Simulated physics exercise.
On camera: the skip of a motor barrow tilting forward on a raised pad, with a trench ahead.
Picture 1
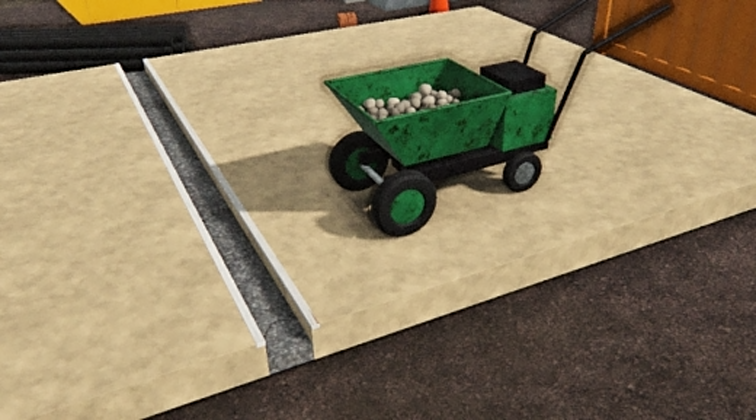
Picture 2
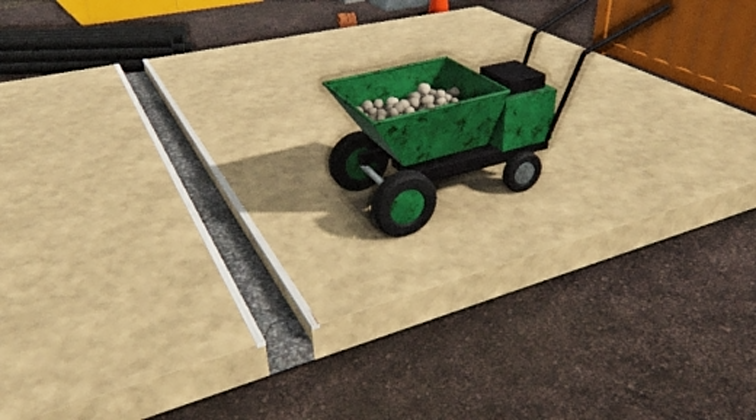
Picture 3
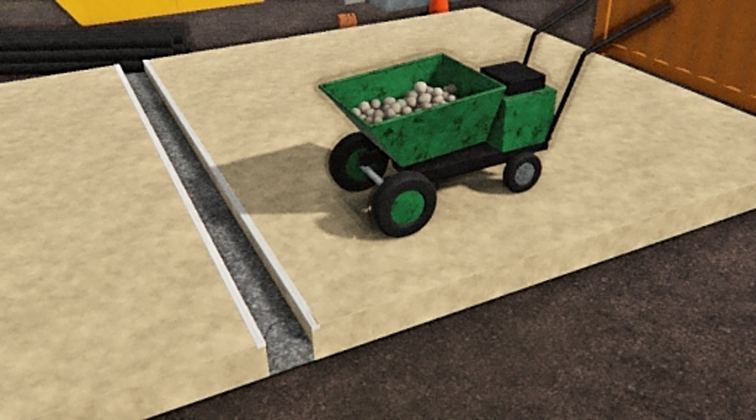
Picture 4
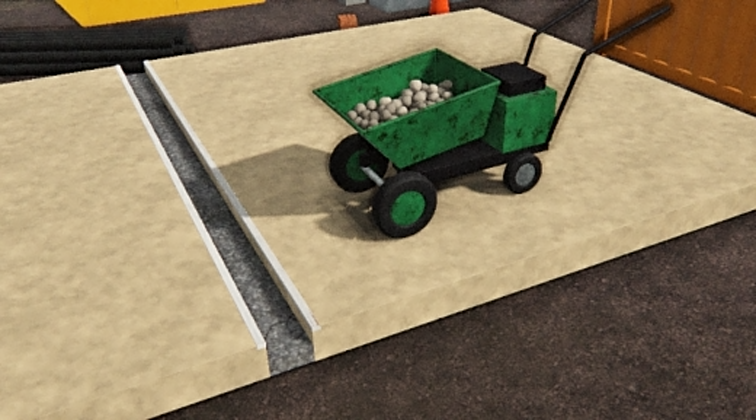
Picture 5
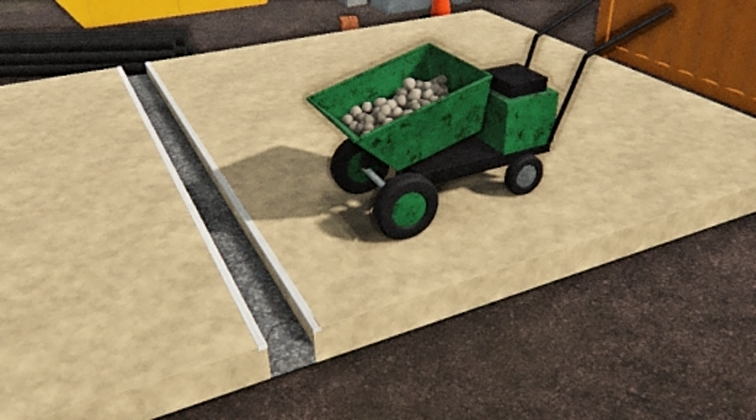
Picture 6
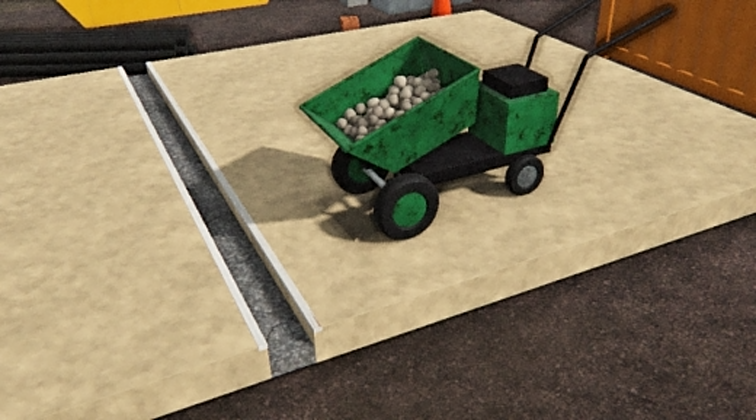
Green motor barrow standing on a pale raised pad, its skip of river pebbles slowly tilting forward toward a narrow trench at left.
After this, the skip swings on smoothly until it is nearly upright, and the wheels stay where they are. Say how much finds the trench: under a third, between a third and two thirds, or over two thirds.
Between the edges lies between a third and two thirds of the load.
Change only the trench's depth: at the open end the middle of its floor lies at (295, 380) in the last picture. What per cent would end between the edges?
Close to 60 per cent.
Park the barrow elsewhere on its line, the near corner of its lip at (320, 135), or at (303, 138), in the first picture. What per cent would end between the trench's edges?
Near 40 % and 10 %.
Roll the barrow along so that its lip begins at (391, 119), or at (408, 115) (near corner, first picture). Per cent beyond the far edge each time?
Roughly 0 per cent, and 0 per cent.
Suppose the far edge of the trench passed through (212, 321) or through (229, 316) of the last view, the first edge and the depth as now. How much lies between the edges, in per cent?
About 60 and 60 per cent.
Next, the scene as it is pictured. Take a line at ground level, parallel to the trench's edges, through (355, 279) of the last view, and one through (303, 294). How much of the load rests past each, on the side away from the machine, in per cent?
About 80 and 60 per cent.
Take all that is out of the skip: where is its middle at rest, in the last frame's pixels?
Around (249, 248).
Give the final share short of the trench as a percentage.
It comes to 25 per cent or so.
Soon, skip tipped steeply; all in the skip.
A while on, skip tipped right over; most in the skip; about a quarter short of the trench; a small part in or heaped over the trench; a stray few falling.
Towards the end, skip tipped right over; about a quarter in the skip; about a quarter short of the trench; about half in or heaped over the trench; a stray few beyond it.
Finally, skip tipped right over; about a quarter in the skip; about a quarter short of the trench; about half in or heaped over the trench; a stray few beyond it.
